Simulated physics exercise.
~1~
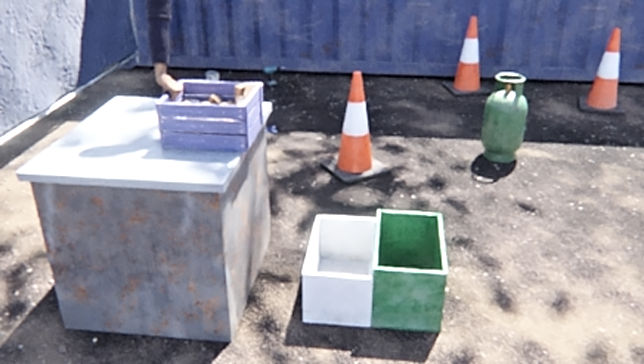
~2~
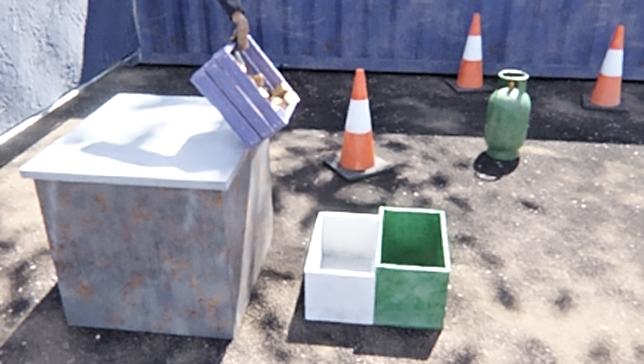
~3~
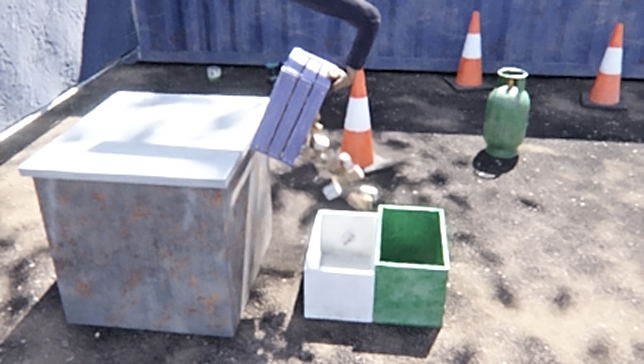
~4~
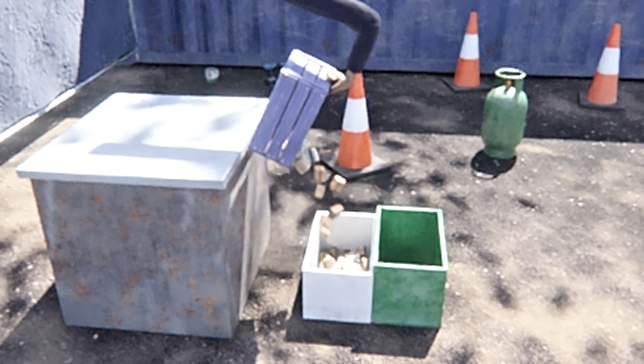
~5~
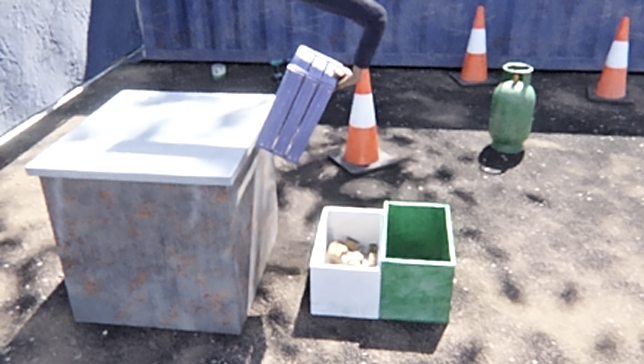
A dark arm lifted a bluish-purple crate off the bench and tipped it steeply to the right, spilling small, pale pieces down into the white box beside a green one, where they lay piled as the arm still held the crate tilted above.
